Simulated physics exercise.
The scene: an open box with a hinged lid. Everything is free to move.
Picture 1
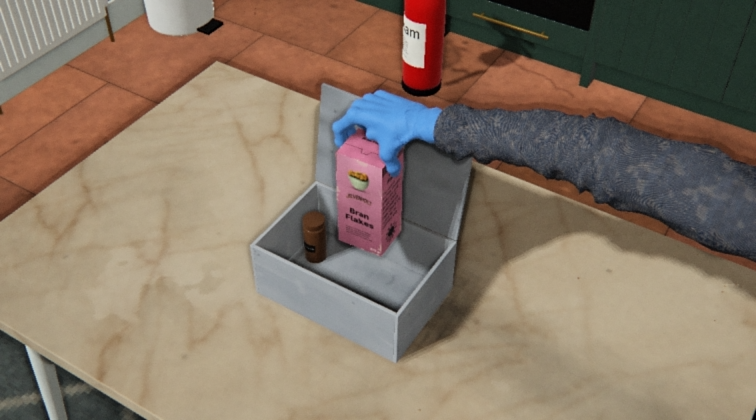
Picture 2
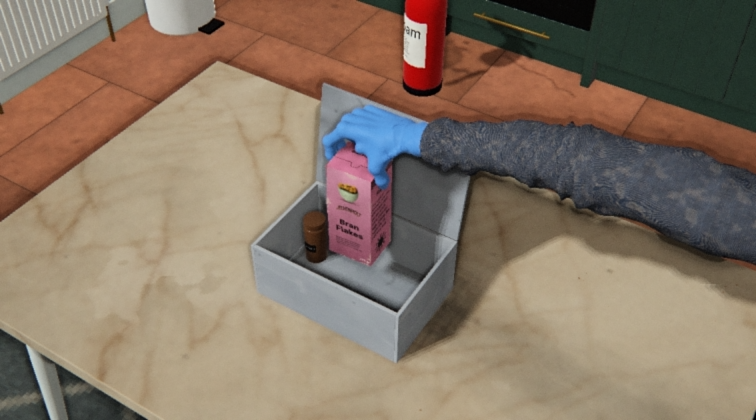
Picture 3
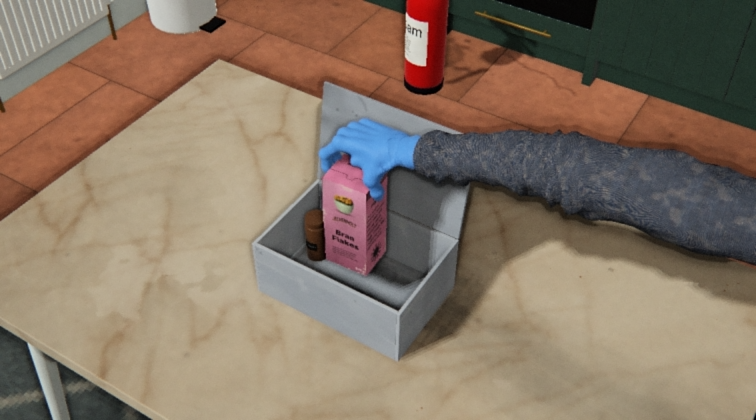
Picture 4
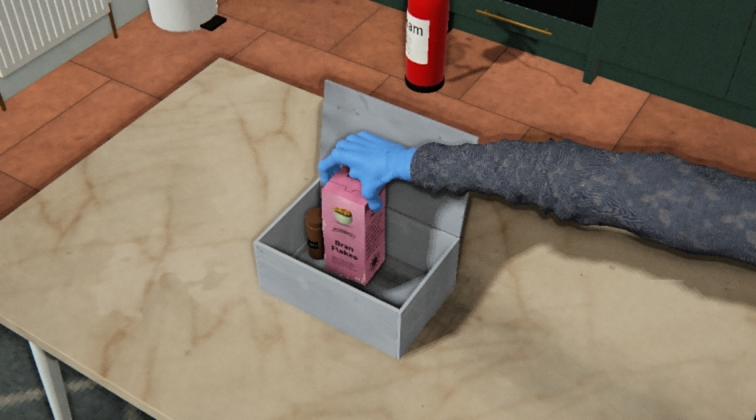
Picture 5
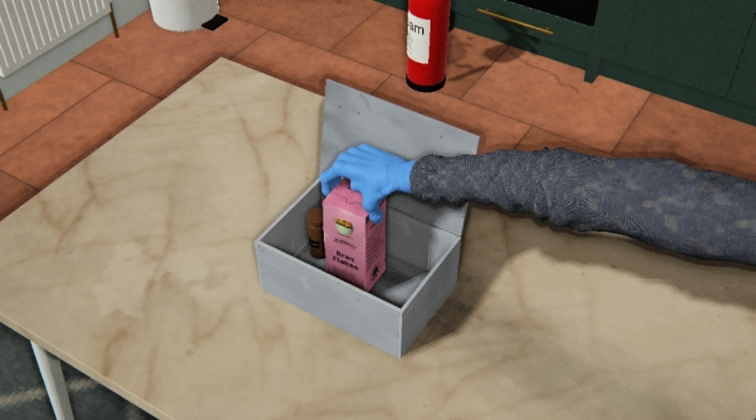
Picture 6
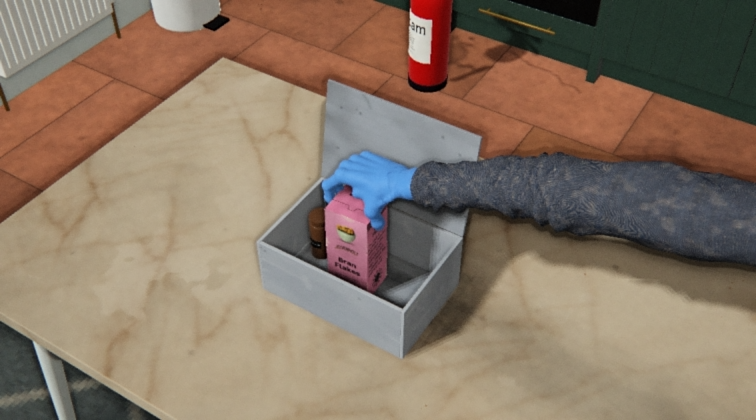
A blue-gloved hand in a dark grey sleeve, reaching in from the right, grips a pink Bran Flakes carton by its top above an open grey box on a marble-patterned table, seen from above. A small brown shaker stands inside at the left, with a red extinguisher on the tiled floor behind. The hand lowers the carton into the box beside the shaker, drifting slightly left, while the view shifts very slightly.
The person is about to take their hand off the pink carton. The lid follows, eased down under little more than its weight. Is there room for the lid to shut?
The lid is held up.
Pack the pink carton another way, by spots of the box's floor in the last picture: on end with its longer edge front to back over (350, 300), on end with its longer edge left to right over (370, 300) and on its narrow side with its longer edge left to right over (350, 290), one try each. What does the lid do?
First, it stays ajar; second, it will not close; third, it closes.
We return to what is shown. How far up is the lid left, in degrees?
About 55°.
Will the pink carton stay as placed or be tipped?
The pink carton stays as placed.
Then, 1.00 s past the last view, lid starting down.
Then, 1.30 s past the last view, lid 84° above the rim.
Then, 1.50 s past the last view, lid 70° above the rim.
Then, 1.70 s past the last view, lid 55° above the rim.
Finally, lid 55° above the rim; both still in place. Final places as the last picture's camera would see them, pink carton near (357, 243).
